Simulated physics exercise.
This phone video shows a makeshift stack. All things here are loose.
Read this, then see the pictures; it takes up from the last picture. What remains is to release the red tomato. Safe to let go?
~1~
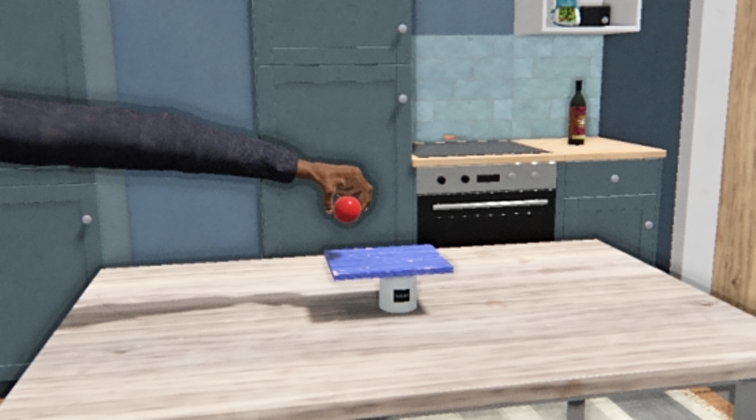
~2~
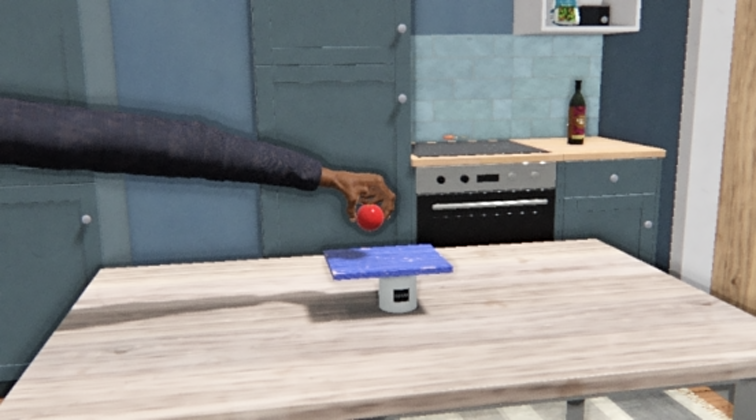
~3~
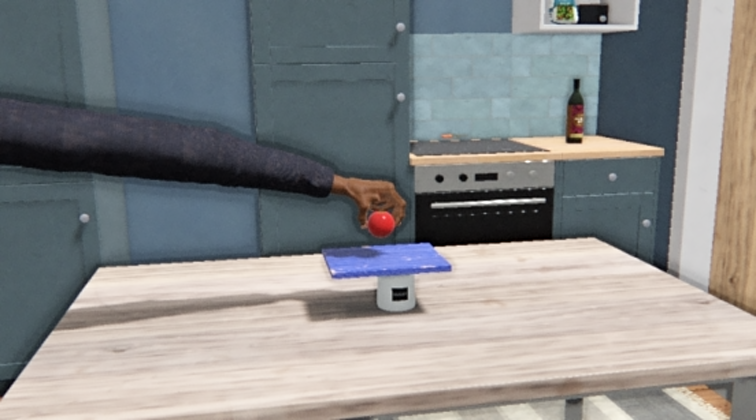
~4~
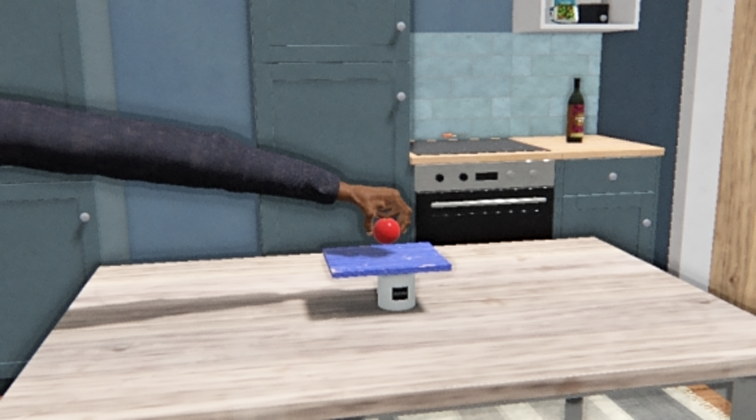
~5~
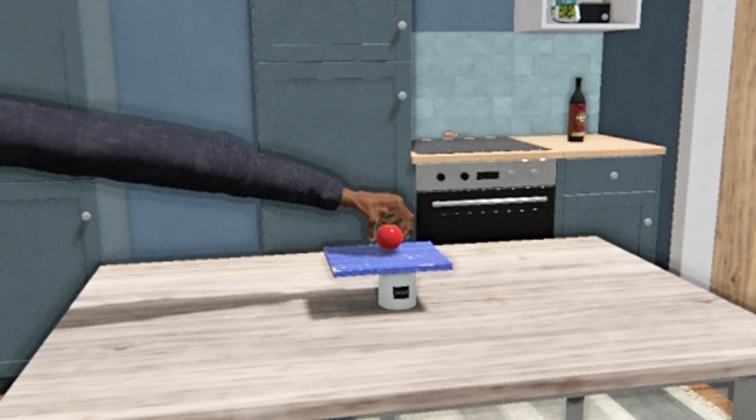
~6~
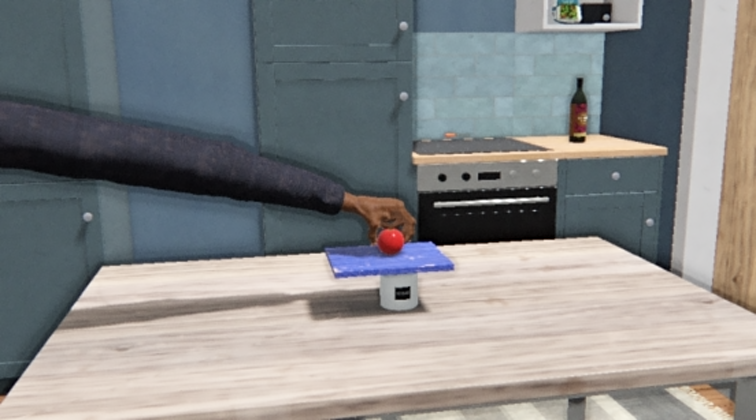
Pretty clearly, it is secure there.
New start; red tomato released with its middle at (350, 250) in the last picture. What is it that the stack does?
Well, it crumbles then.
Then, 0.30 s past the last view, nothing moves.
Then, 0.70 s past the last view, red tomato resting near (391, 242).
Finally, all 3 still in place. Final places as the last picture's camera would see them, red tomato near (391, 242). The stack holds.
